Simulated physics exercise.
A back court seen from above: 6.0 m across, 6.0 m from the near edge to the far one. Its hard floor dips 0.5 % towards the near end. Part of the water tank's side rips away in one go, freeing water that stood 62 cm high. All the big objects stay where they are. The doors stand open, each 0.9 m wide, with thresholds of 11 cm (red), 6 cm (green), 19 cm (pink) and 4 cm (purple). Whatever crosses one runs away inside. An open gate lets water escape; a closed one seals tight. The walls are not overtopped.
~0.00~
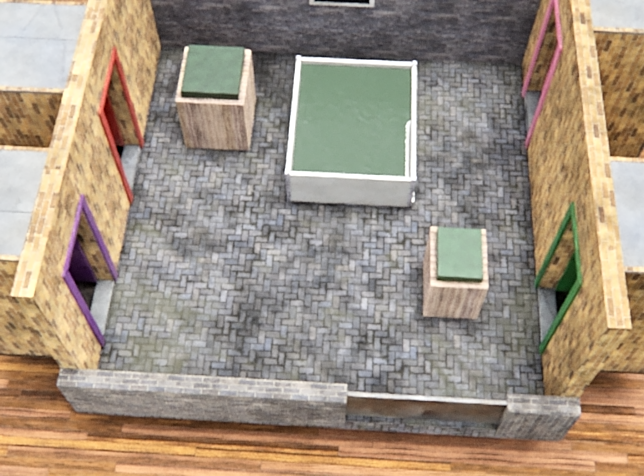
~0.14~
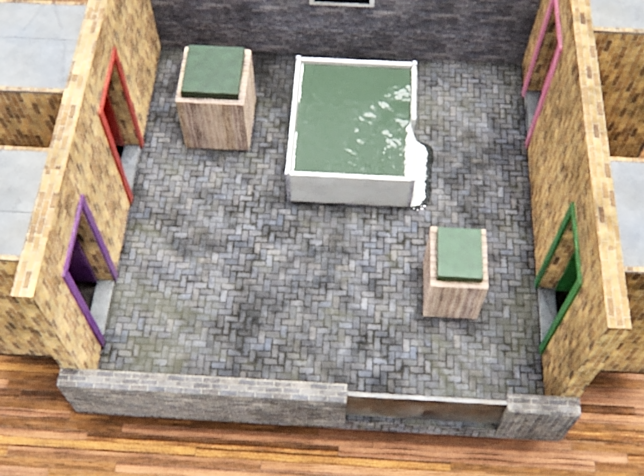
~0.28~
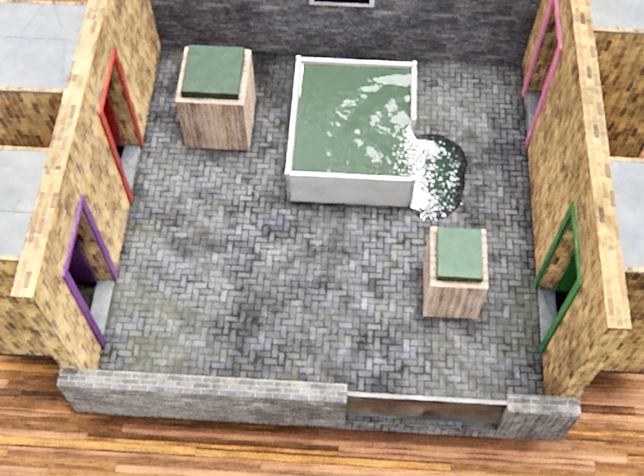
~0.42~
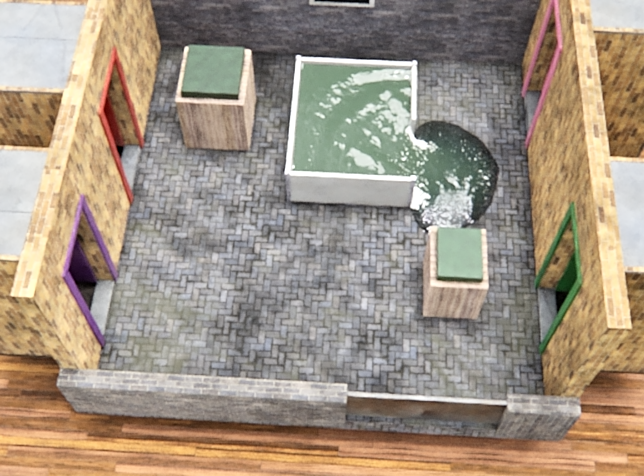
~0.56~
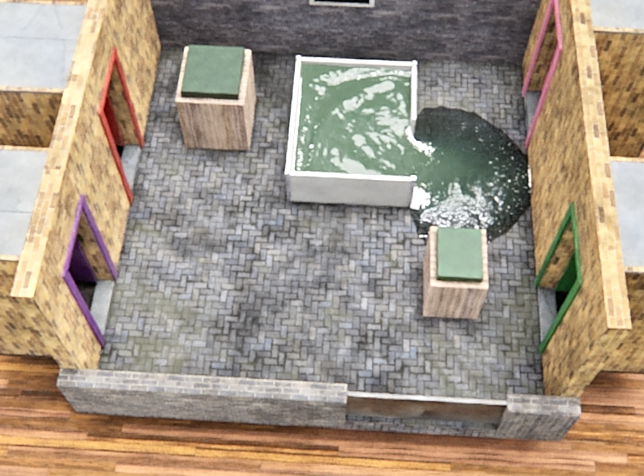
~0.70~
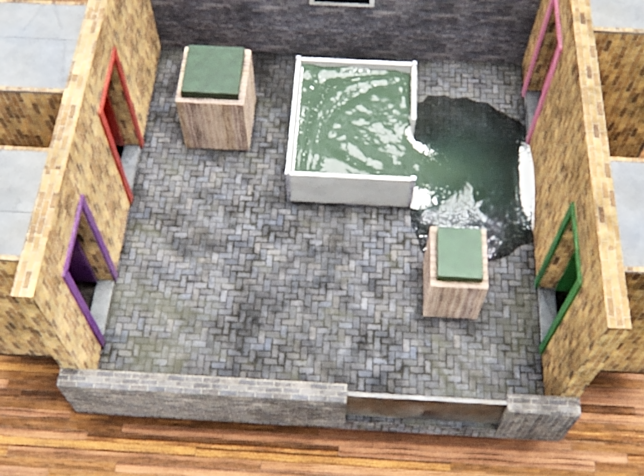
Green water pours from the white tank's right side and spreads across the grey paved floor.
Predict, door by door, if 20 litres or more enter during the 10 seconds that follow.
Within that time: At the red door it keeps below the limit; at the green door it goes over the limit; at the pink door it stays under the limit; at the purple door it exceeds the limit.
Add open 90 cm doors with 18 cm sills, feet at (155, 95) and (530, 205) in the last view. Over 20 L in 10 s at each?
In turn: Below, above.
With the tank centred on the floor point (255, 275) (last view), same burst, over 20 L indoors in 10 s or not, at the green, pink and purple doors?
Then: Green above, pink not over, purple below.
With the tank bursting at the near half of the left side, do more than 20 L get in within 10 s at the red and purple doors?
Against that limit: Red above, purple past it.
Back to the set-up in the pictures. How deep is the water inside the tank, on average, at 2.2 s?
Some 34 cm.
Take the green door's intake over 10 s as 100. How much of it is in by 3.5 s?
Some 50 per cent by then.
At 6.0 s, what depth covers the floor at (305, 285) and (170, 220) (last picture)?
Roughly 2 and 0 cm, in turn.
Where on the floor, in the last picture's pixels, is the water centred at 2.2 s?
At about (413, 169).
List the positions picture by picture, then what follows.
Still water, 62 cm deep, in the water tank at (353, 120), in the first picture.
Water pours out at (409, 165) and has run 0.6 m, to (422, 146); typically 8 cm deep outside, 62 cm at the water tank's back, in the second picture.
The front is at (453, 148), 0.9 m from the gap at (409, 167); 0.9 m2 of floor is under water; 62 cm left at the back of the water tank, in the third picture.
The front is at (492, 165), 1.3 m from the gap at (408, 168); 1.9 m2 of floor is under water; 62 cm left at the back of the water tank, in the fourth picture.
Water pours out at (408, 168) and has run 1.9 m, to (527, 164); typically 5 cm deep outside, 58 cm at the water tank's back, in the fifth picture.
Water pours out at (409, 168) and has run 2.1 m, to (531, 234); typically 5 cm deep outside, 52 cm at the water tank's back, in the sixth picture.
After 1.4 s water covers 15 % of the floor and is deepest (38 cm) near (524, 186); red door not reached, green door 8 cm at the sill, 0 L in, pink door 19 cm at the sill, 0 L in, purple door not reached.
After 2.2 s water covers 25 % of the floor and is deepest (32 cm) near (513, 196); red door not reached, green door 13 cm at the sill, 15 L in, pink door 19 cm at the sill, 2 L in, purple door not reached.
After 3.5 s water covers 40 % of the floor and is deepest (28 cm) near (539, 414); red door not reached, green door 10 cm at the sill, 37 L in, pink door 14 cm at the sill, 4 L in, purple door not reached.
After 6.0 s water covers 85 % of the floor and is deepest (18 cm) near (539, 414); red door 2 cm at the sill, 0 L in, green door 9 cm at the sill, 57 L in, pink door 9 cm at the sill, 5 L in, purple door 8 cm at the sill, 3 L in.
After 10.0 s water covers 100 % of the floor and is deepest (11 cm) near (512, 413); red door 10 cm at the sill, 0 L in, green door 8 cm at the sill, 73 L in, pink door 6 cm at the sill, 5 L in, purple door 9 cm at the sill, 63 L in.
